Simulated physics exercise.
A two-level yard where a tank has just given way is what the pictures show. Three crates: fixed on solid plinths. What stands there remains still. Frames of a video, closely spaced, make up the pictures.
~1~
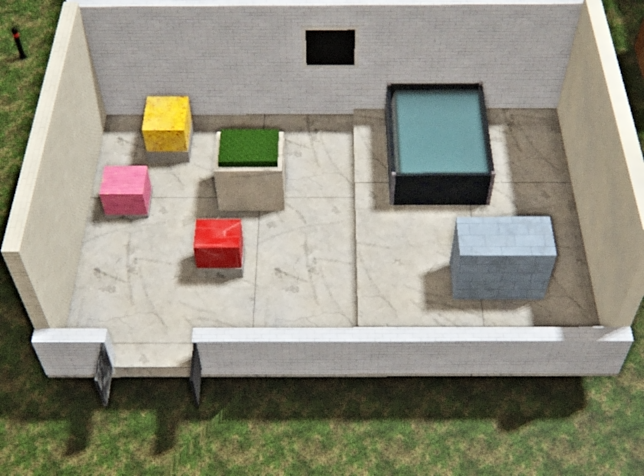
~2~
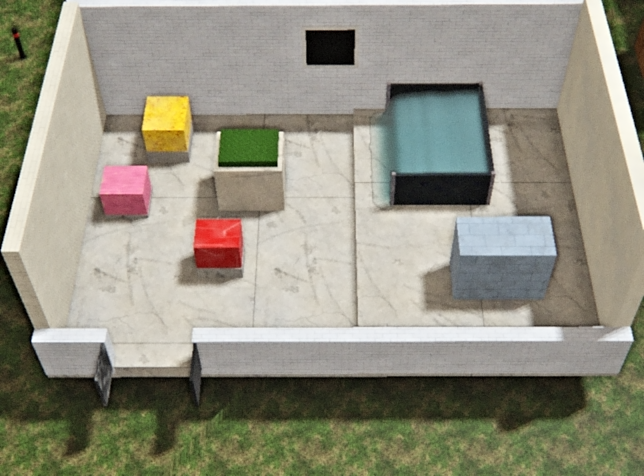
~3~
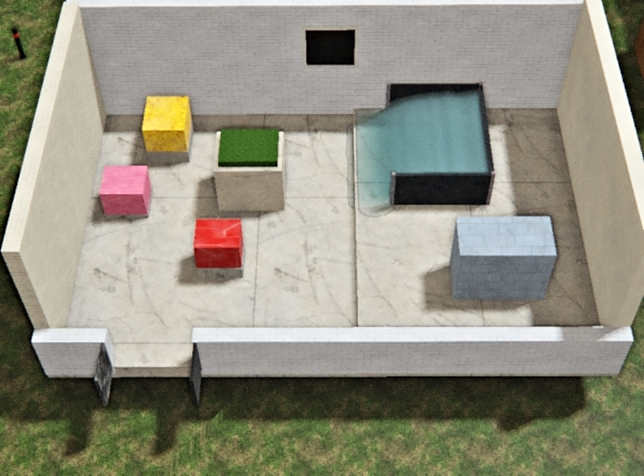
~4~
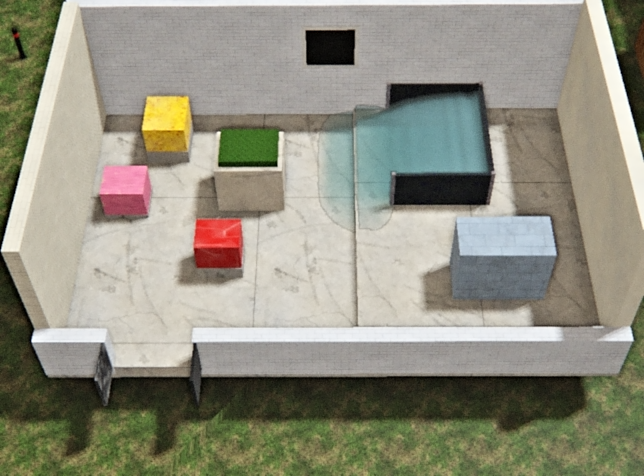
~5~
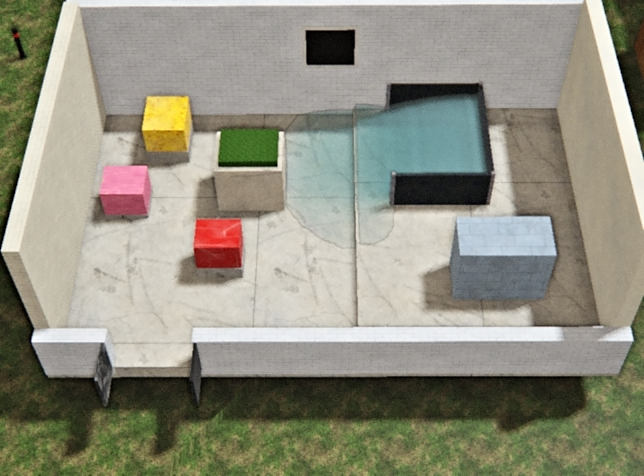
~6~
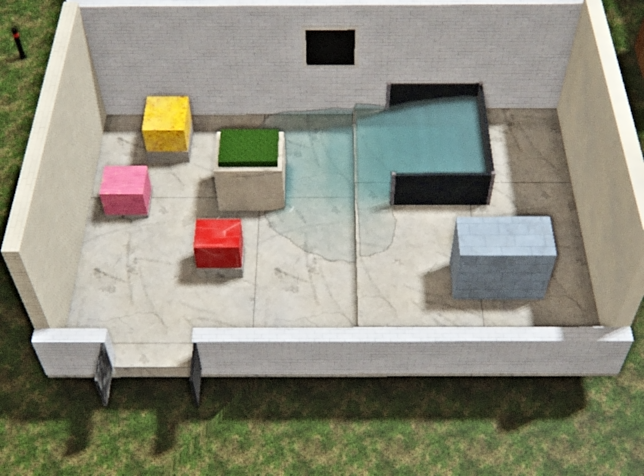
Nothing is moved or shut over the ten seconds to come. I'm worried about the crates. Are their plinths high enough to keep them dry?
One by one: Pink crate: Too low. Red crate: High enough. Yellow crate: Too low.
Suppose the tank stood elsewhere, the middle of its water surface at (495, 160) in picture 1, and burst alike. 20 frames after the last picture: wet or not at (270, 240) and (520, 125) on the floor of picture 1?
The first spot is inundated and the second is not reached.
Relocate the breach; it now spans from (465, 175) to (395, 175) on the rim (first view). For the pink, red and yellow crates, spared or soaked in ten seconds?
My guess is pink goes wet, red remains untouched, and yellow remains untouched.
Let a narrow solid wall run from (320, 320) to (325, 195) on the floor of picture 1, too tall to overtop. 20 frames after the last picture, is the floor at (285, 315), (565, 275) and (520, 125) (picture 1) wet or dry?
Taking the three spots in order: Soaked, spared, spared.
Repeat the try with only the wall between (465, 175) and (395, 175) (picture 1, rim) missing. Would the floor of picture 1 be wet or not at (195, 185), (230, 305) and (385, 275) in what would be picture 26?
In the order given, the spots are not soaked, swamped and swamped.
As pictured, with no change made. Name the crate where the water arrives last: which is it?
The pink-painted one.
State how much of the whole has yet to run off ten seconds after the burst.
Around 82 parts in a hundred.
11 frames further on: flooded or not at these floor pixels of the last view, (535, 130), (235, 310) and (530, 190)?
Going through them in order, I'd call them clear, drenched and clear.
A moment on, water covers 30 % of the floor; the pink crate not reached, the red crate water round its plinth, the yellow crate water round its plinth.
Next, water covers 45 % of the floor; the pink crate water round its plinth, the red crate water round its plinth, the yellow crate water round its plinth.
Then, water covers 60 % of the floor; the pink crate water round its plinth, the red crate water round its plinth, the yellow crate water round its plinth.
Later, water covers 65 % of the floor; the pink crate water round its plinth, the red crate water round its plinth, the yellow crate water round its plinth.
In the end, water covers 65 % of the floor; the pink crate was topped, the red crate stayed above the water, the yellow crate was topped.
